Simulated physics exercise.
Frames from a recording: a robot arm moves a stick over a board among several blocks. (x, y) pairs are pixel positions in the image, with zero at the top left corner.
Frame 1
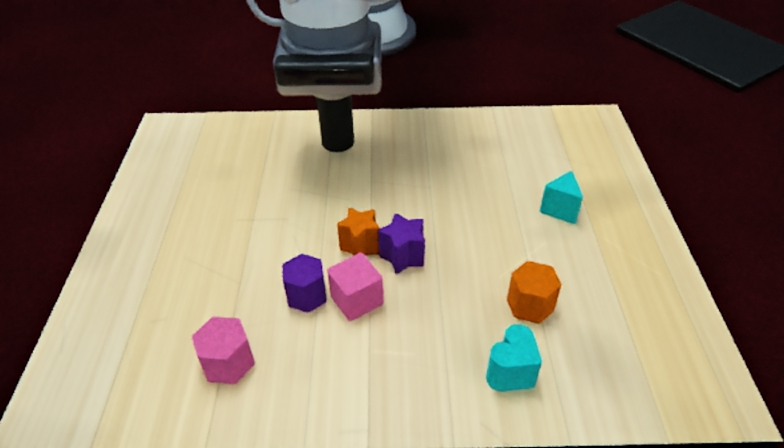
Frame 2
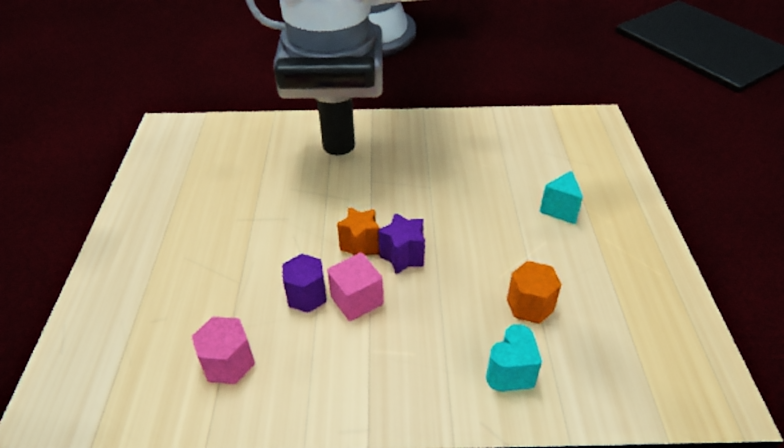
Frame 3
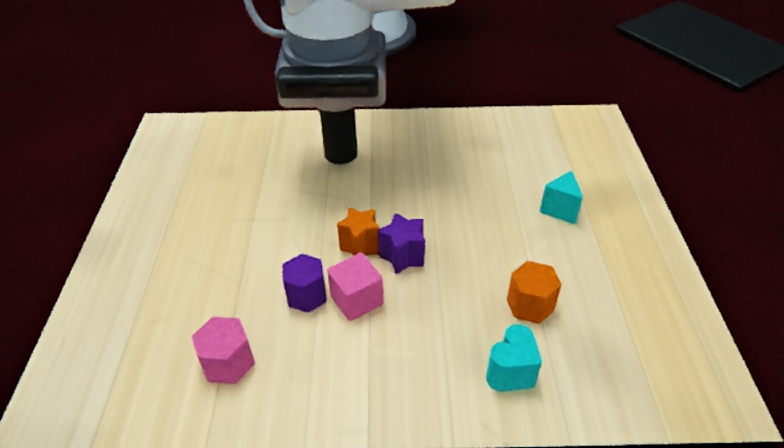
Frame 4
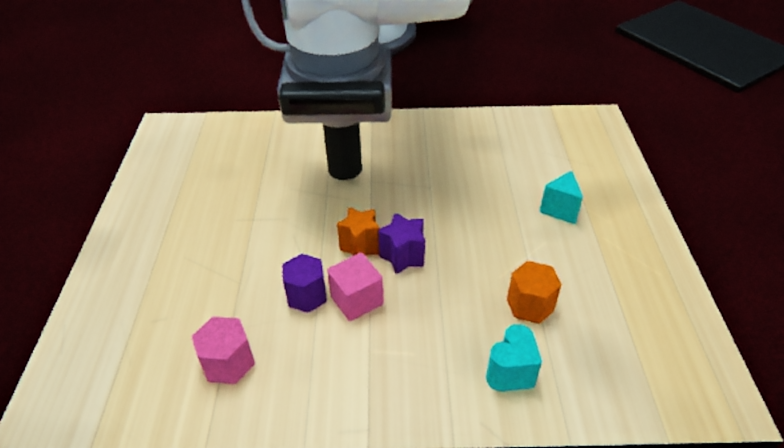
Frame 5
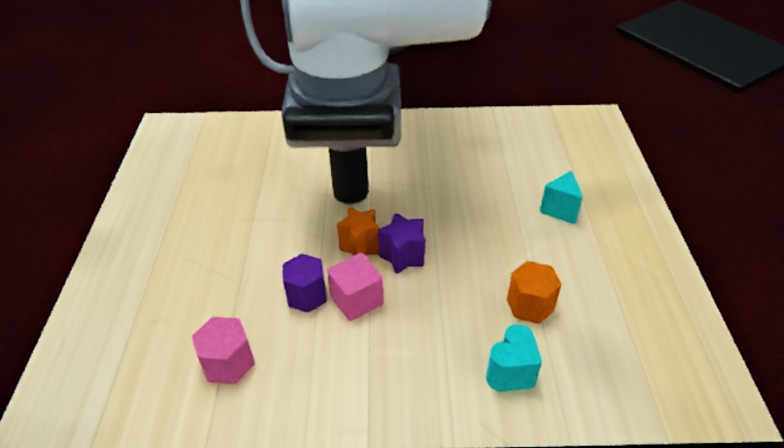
A robot arm holding a black stick moved slowly forward over the wooden board, bringing the stick close behind the orange star, while the orange, purple, pink and teal blocks all stayed still.
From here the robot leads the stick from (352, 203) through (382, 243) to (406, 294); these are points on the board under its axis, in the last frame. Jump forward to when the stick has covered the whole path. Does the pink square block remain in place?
It seems not.
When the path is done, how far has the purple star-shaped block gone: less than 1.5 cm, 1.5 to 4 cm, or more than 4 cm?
I reckon it covers more than 4 cm.
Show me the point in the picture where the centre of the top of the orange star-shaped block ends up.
Most likely (362, 250).
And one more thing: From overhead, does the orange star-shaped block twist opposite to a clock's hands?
No - that is not the case.
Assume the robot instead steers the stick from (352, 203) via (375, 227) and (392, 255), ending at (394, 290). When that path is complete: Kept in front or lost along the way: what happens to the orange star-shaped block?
It lies beside or behind the stick.
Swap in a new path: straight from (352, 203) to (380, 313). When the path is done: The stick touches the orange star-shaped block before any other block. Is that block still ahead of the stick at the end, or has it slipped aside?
My prediction: In front.
What follows on the original path. One third of the way, stick (372, 219); orange star-shaped block (358, 227), turned 15° clockwise.
Two thirds of the way, stick (391, 249); pink square block (350, 280); orange star-shaped block (359, 246), turned 55° clockwise; purple star-shaped block (424, 248).
At the end, stick (406, 283); purple hexagon unmoved; pink square block (345, 284), turned 20° anticlockwise; orange star-shaped block (362, 250), turned 85° clockwise; purple star-shaped block (447, 268), turned 35° anticlockwise.
